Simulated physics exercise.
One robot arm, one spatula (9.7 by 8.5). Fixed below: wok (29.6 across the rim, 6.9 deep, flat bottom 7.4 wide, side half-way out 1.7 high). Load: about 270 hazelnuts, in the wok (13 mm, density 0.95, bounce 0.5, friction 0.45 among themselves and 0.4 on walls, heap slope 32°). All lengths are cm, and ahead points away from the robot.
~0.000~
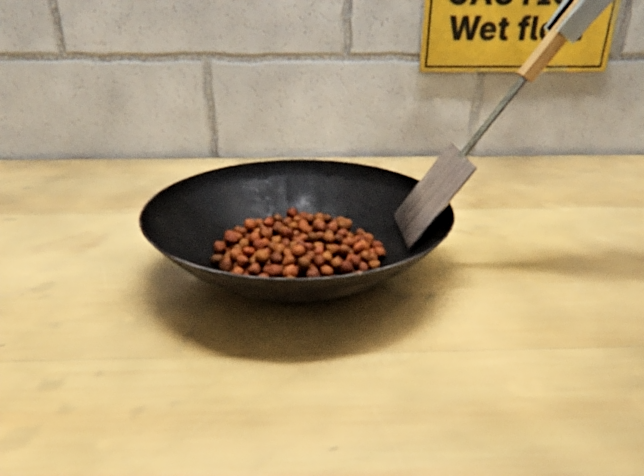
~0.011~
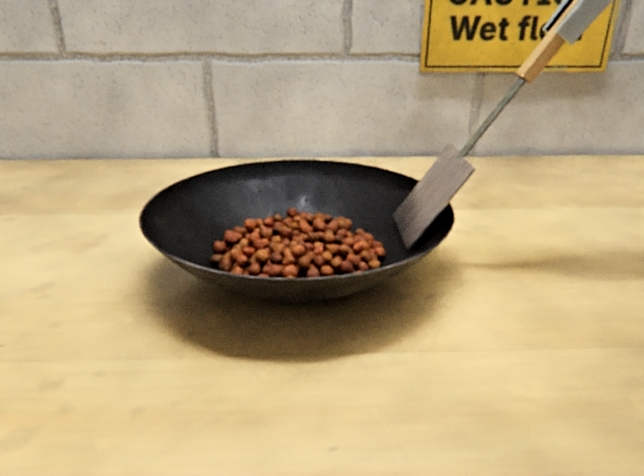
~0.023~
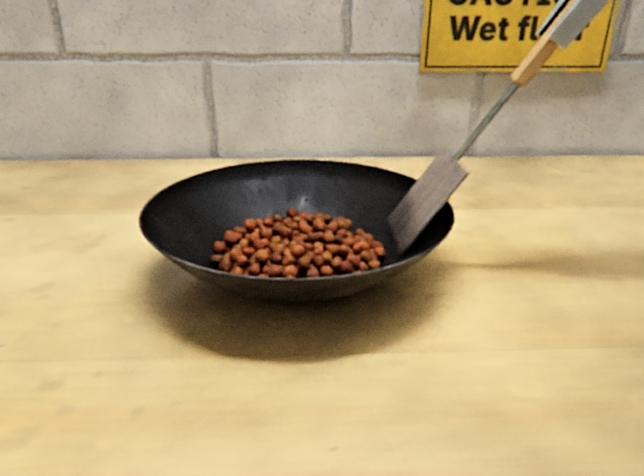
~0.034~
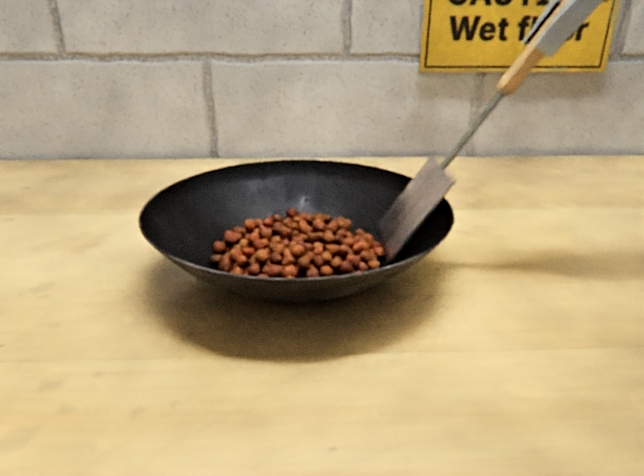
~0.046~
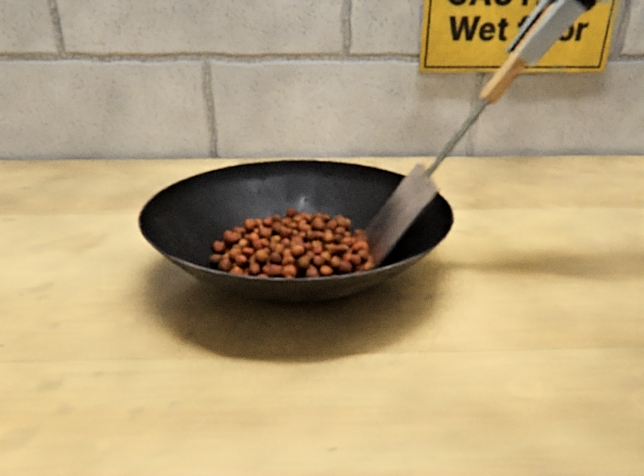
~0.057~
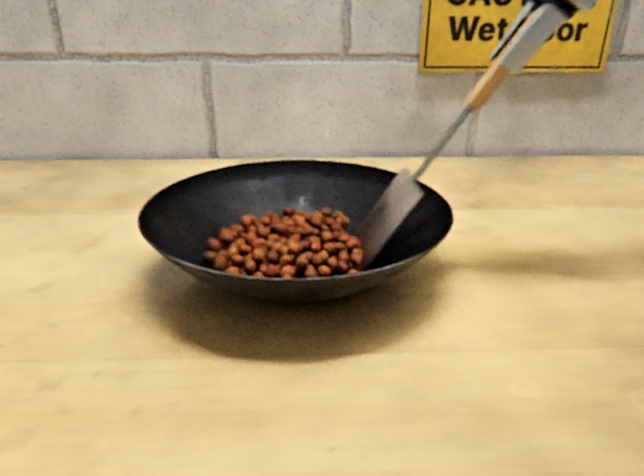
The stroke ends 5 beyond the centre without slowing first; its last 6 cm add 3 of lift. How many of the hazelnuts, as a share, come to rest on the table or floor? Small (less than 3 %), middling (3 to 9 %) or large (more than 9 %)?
On the table or floor the share is large, more than 9 %.
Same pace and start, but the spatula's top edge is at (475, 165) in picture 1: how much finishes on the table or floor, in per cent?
About 15 per cent.
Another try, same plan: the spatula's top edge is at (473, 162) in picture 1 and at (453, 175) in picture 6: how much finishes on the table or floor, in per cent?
Some 0 per cent.
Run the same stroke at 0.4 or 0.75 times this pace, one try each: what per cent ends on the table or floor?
About 0 and 0 per cent.
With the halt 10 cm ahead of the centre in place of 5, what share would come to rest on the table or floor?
In that case some 50 per cent.
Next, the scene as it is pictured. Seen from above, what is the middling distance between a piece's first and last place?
Roughly 6 cm.
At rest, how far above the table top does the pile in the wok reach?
About 5.5 cm.
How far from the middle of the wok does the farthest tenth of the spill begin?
Some 65 cm.
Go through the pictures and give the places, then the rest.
The first frame shows spatula top edge at (463, 154), sloping 56°; upper third of the load around (301, 242), from x 215 to 380, top at y 215; 273 in the wok.
The second frame shows spatula top edge at (462, 155), sloping 56°; upper third of the load around (301, 242), from x 215 to 380, top at y 215.
The third frame shows spatula top edge at (456, 159), sloping 56°; upper third of the load around (301, 243), from x 215 to 380, top at y 215.
The fourth frame shows spatula top edge at (444, 166), sloping 56°; upper third of the load around (301, 243), from x 215 to 380, top at y 215.
The fifth frame shows spatula top edge at (428, 174), sloping 56°; upper third of the load around (302, 243), from x 215 to 375, top at y 215.
The sixth frame shows spatula top edge at (413, 180), sloping 56°; upper third of the load around (302, 240), from x 210 to 370, top at y 215; 273 in the wok.
After 0.08 s, sloping 56°, highest piece 5 above the table; 273 in the wok.
After 0.11 s, sloping 56°, highest piece 7 above the table; 273 in the wok.
After 0.33 s, sloping 56°, highest piece 9 above the table; 226 in the wok, 18 on the table or floor, 29 on the blade or in flight.
After 1.38 s, sloping 56°, highest piece 5 above the table; 224 in the wok, 49 on the table or floor.
At rest, 224 in the wok, 49 on the table or floor. That is 18 % on the table or floor.
